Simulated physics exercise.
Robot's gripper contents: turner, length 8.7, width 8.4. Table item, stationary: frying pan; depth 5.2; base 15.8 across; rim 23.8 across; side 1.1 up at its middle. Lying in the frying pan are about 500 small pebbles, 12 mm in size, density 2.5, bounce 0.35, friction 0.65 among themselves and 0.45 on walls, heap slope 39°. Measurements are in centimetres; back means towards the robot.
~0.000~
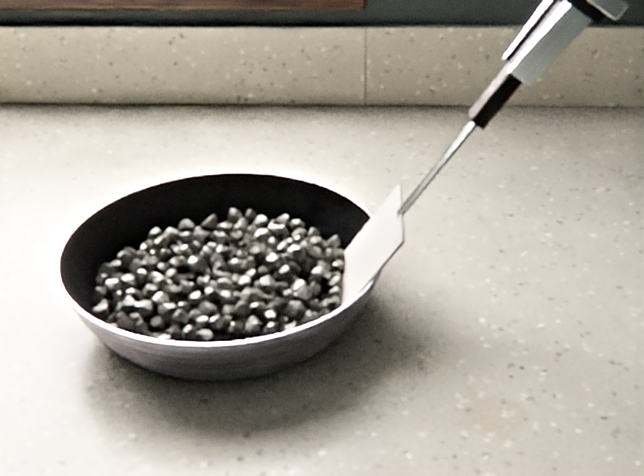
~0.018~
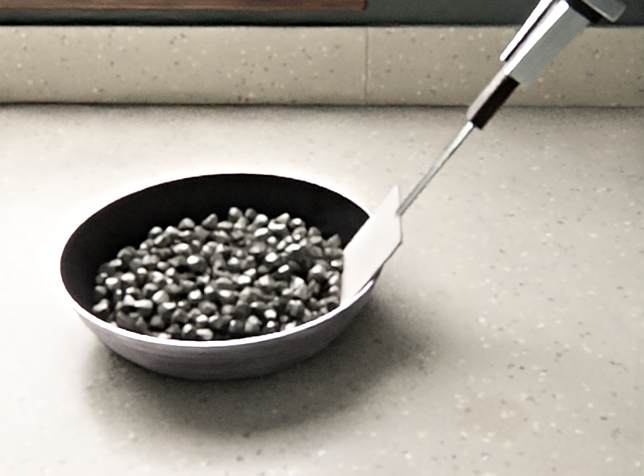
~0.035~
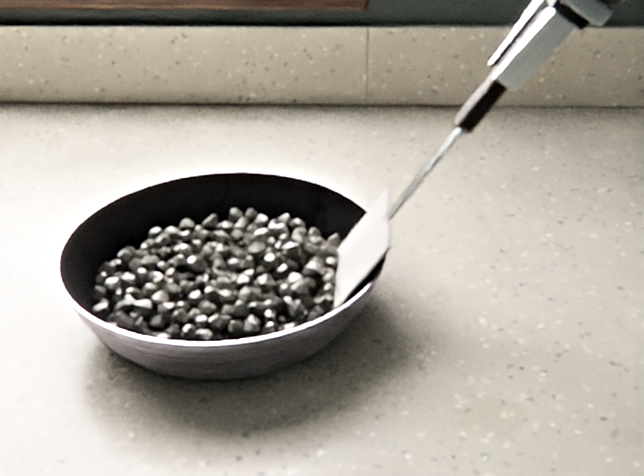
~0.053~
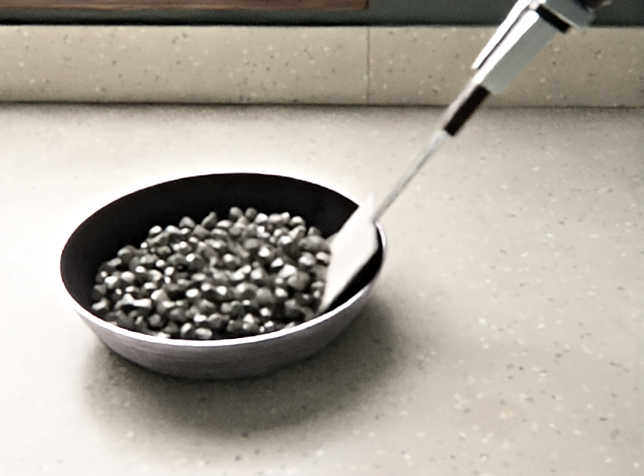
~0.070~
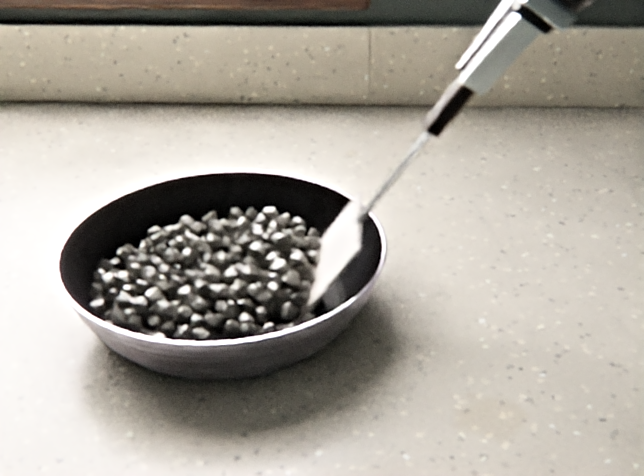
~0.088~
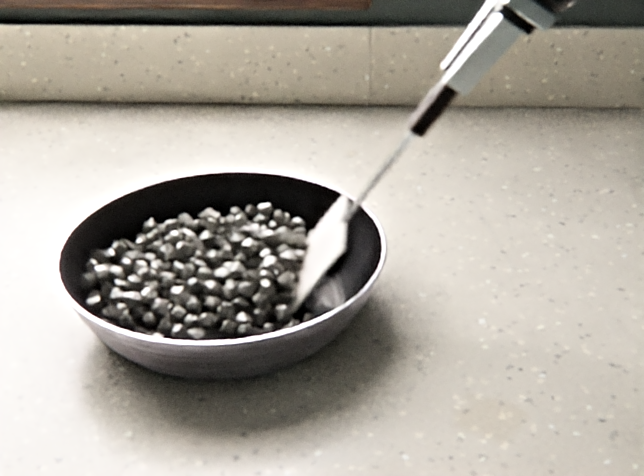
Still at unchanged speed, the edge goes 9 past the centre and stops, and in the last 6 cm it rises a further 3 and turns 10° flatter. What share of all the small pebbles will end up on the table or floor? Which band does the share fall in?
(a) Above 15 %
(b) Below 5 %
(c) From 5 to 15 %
The answer is a.
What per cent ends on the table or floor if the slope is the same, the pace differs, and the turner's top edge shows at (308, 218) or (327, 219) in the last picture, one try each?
Close to 40 per cent in the first try and close to 45 per cent in the second.
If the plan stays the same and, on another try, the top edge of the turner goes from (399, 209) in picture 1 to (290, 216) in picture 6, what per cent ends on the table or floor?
Close to 40 in a hundred.
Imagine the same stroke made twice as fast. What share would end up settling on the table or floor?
Estimated result: Some 40 %.
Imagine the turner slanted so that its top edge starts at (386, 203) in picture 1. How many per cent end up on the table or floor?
40 percent or thereabouts.
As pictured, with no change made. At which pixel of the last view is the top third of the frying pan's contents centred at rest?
Somewhere around (147, 265) in the last picture.
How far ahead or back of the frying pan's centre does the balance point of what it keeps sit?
I'd say close to 3.0 cm toward the front.
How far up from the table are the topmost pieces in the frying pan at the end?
Roughly 6.0 cm.
After 0.17 s, sloping 56°, highest piece 6 above the table; 496 in the frying pan.
After 0.25 s, sloping 52°, highest piece 8 above the table; 488 in the frying pan, 8 on the blade or in flight.
After 0.49 s, sloping 46°, highest piece 9 above the table; 313 in the frying pan, 139 on the table or floor, 44 on the blade or in flight.
After 1.54 s, sloping 46°, highest piece 5 above the table; 311 in the frying pan, 185 on the table or floor.
At rest, 311 in the frying pan, 185 on the table or floor. That is 37 % on the table or floor.
